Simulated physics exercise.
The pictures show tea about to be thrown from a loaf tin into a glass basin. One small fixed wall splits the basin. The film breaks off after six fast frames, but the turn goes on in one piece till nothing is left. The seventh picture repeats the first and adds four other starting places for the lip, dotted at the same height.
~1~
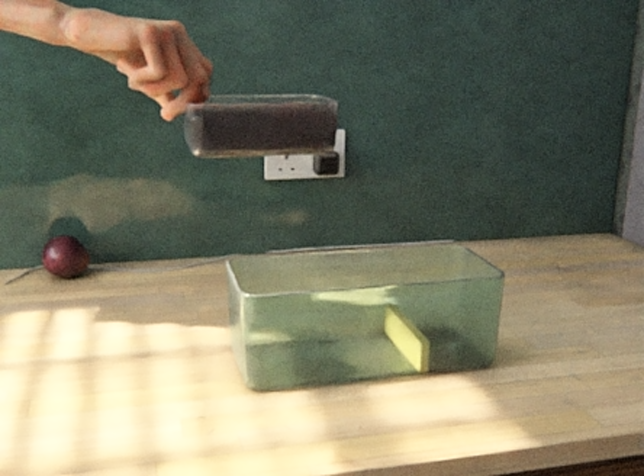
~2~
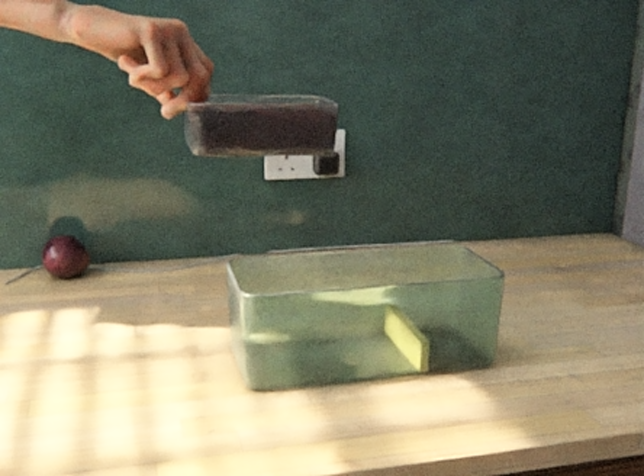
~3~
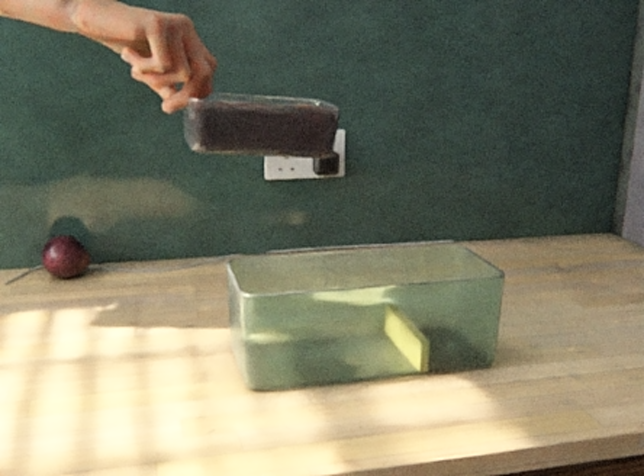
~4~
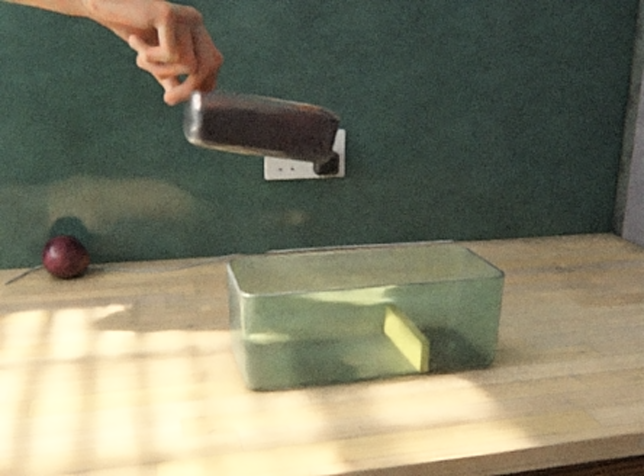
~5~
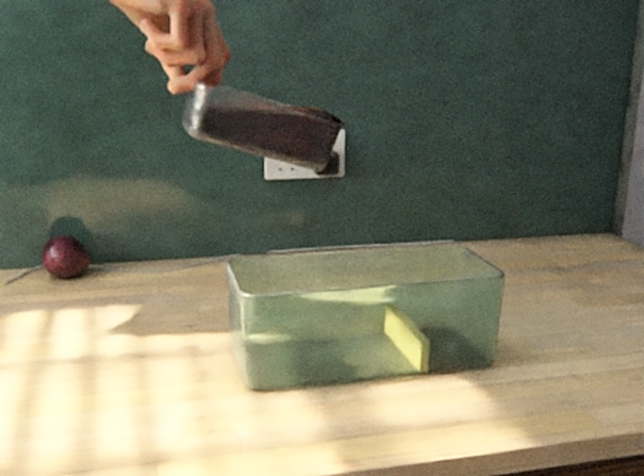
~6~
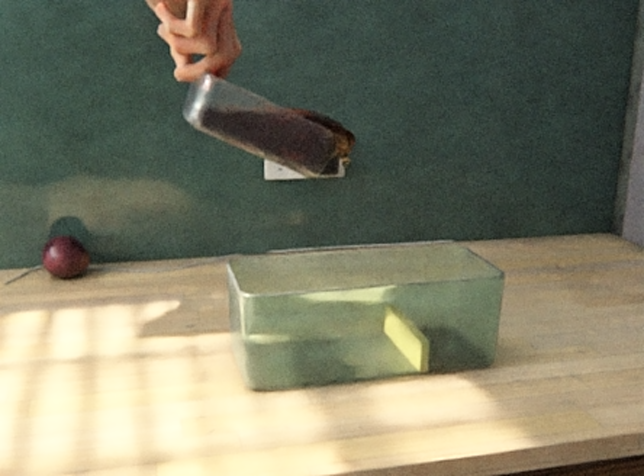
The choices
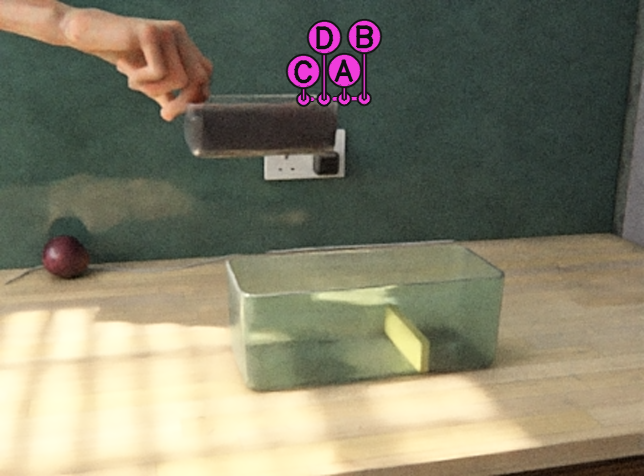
A hand tilting a clear loaf tin of dark tea down to the right above a glass basin, tea starting over its lip.
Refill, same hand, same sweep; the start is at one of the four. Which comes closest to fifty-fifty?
A.
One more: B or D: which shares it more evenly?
B.
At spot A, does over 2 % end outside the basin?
Yes, it does.
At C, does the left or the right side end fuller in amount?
The left one.
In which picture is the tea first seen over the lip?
Picture 5.
On the marked copy, A at (344, 98); B at (364, 98); C at (303, 99); D at (324, 99).
If A is chosen, about 47 % ends left of the wall and 44 % right of it; 9 % is lost outside.
If B is chosen, about 31 % ends left of the wall and 59 % right of it; 10 % is lost outside.
If C is chosen, about 84 % ends left of the wall and 7 % right of it; 9 % is lost outside.
If D is chosen, about 78 % ends left of the wall and 13 % right of it; 9 % is lost outside.
